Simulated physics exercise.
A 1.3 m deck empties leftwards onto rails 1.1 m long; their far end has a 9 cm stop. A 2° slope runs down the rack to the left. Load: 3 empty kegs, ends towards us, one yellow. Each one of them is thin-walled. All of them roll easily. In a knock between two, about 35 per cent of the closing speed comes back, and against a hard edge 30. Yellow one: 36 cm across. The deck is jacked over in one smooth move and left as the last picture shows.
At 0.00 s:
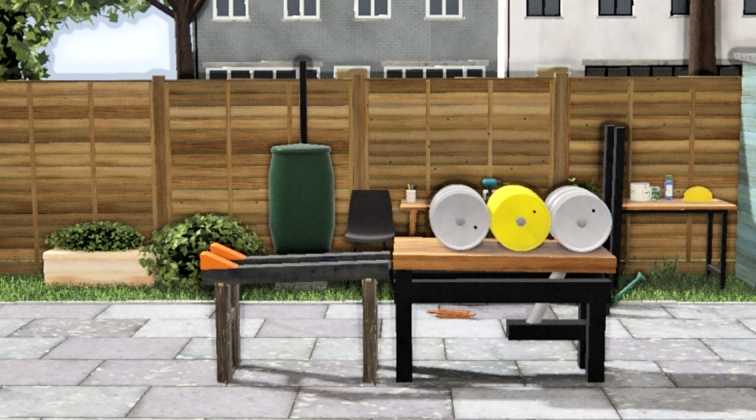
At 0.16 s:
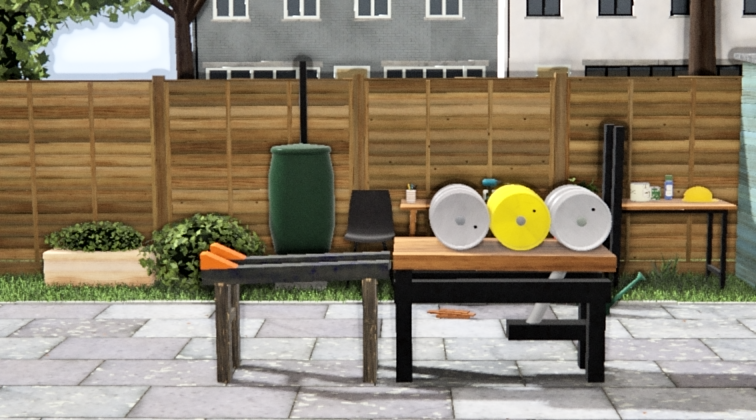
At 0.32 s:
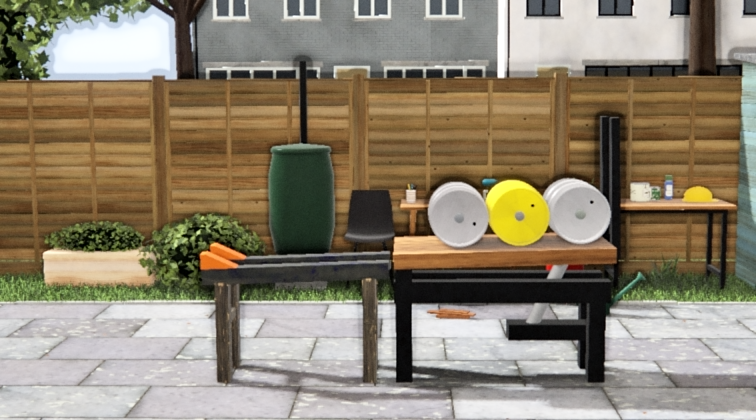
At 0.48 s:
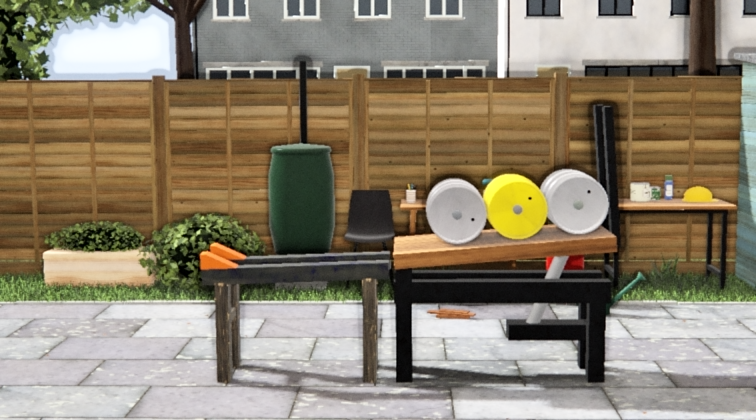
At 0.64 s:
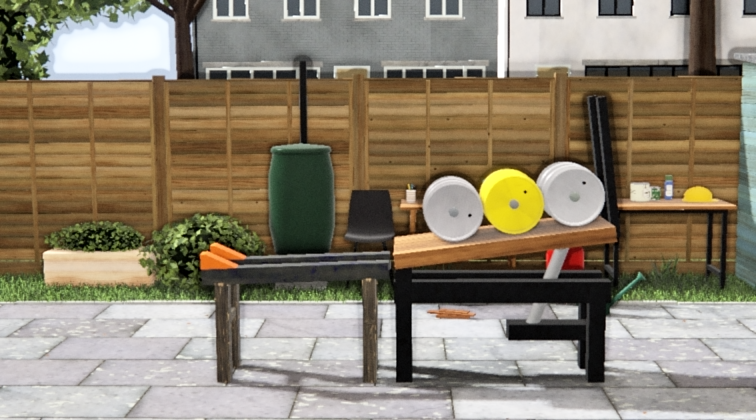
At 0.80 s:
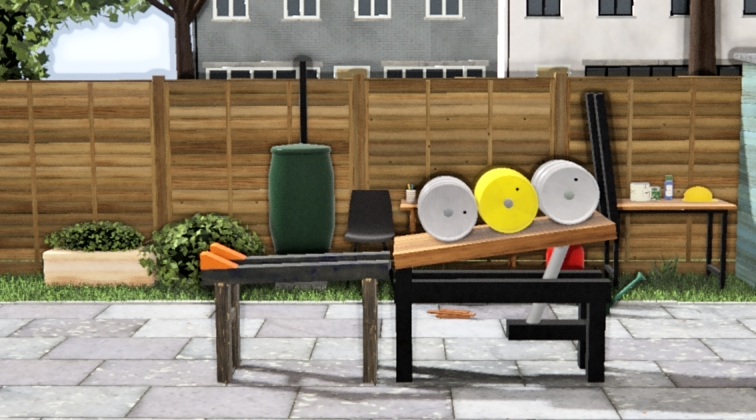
A wooden deck tilts up at its right end, and three kegs shift slightly left.
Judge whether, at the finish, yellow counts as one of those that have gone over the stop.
It does not count as one of them.
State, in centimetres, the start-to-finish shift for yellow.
The yellow one comes to about 170.
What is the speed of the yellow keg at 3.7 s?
Estimated speed near 0.2 m/s.
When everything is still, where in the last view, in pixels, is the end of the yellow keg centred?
Look near pixel (242, 238).
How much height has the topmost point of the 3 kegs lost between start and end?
Some 10 centimetres.
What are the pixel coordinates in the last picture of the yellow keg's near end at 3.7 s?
Near (226, 232).
By 3.7 s, yellow is on the rack, 15 cm from the rack's far end, rolling right; 1 past the stop so far.
Finally (7.7 s), yellow is on the rack, 25 cm from the rack's far end; 1 past the stop so far.
